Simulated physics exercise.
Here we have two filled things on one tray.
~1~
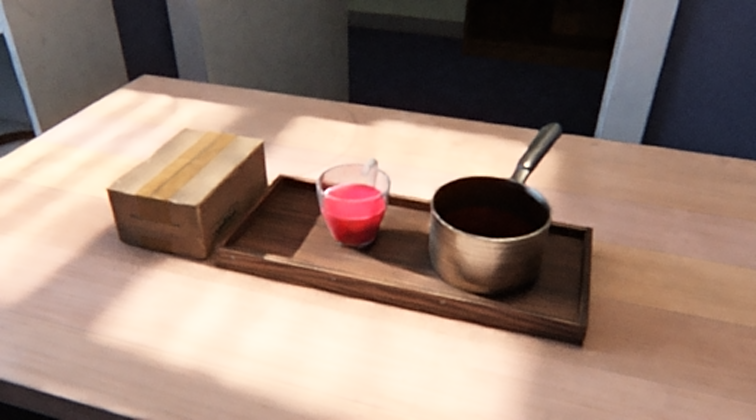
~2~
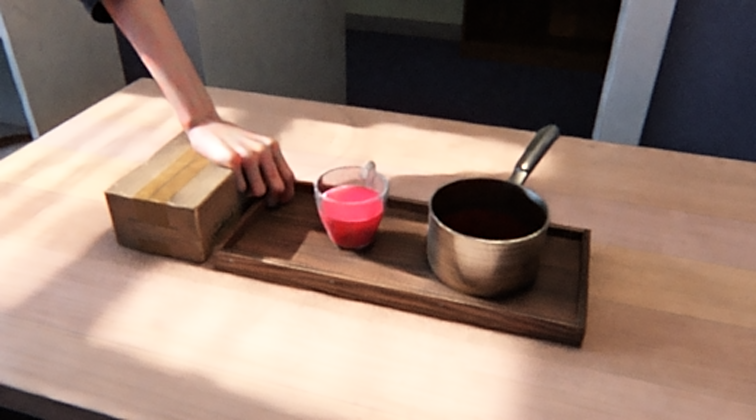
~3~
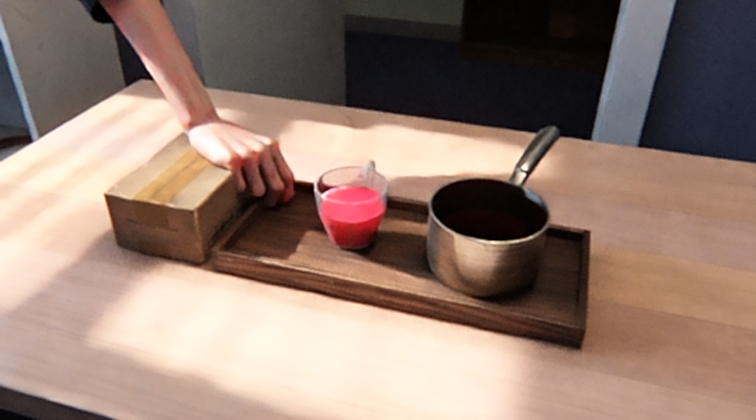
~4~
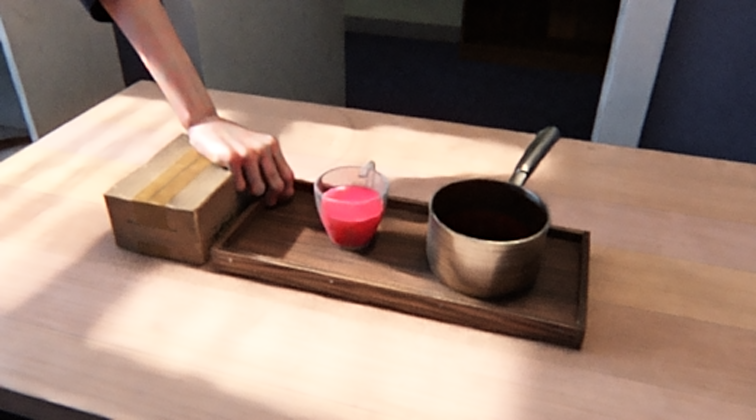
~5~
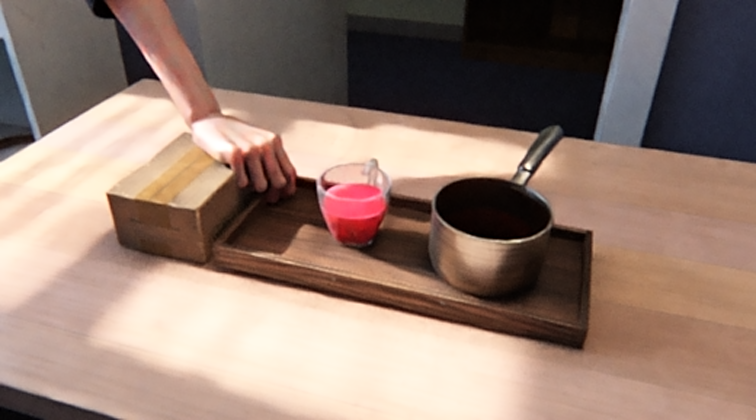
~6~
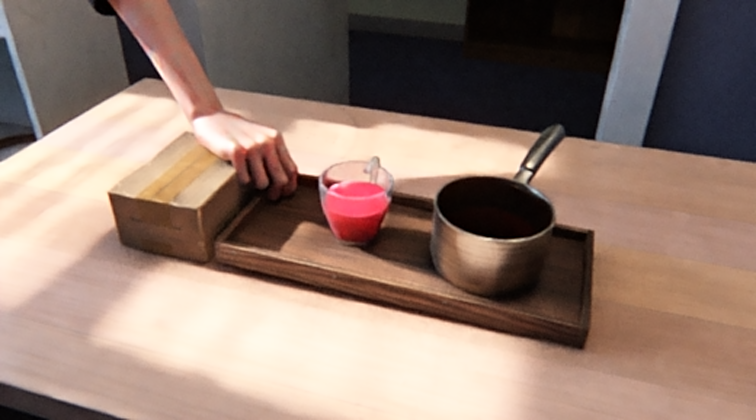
A hand reached in and gripped the left end of a wooden tray holding a glass cup of red liquid and a saucepan, then raised that end very slightly beside a box.
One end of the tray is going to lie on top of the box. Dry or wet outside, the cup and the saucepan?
The cup stays dry outside and the saucepan slops over.
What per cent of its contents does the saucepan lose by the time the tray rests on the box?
I make it 12 per cent.
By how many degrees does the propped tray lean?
About 12°.
Shortly, the tray slopes by about 7°; cup, none is lost; saucepan, it has lost some.
Then, the tray slopes by about 14°; cup, none is lost; saucepan, it has lost some.
At the finish, the tray slopes by about 12°, resting on the box; cup, none is lost; saucepan, it has lost some.
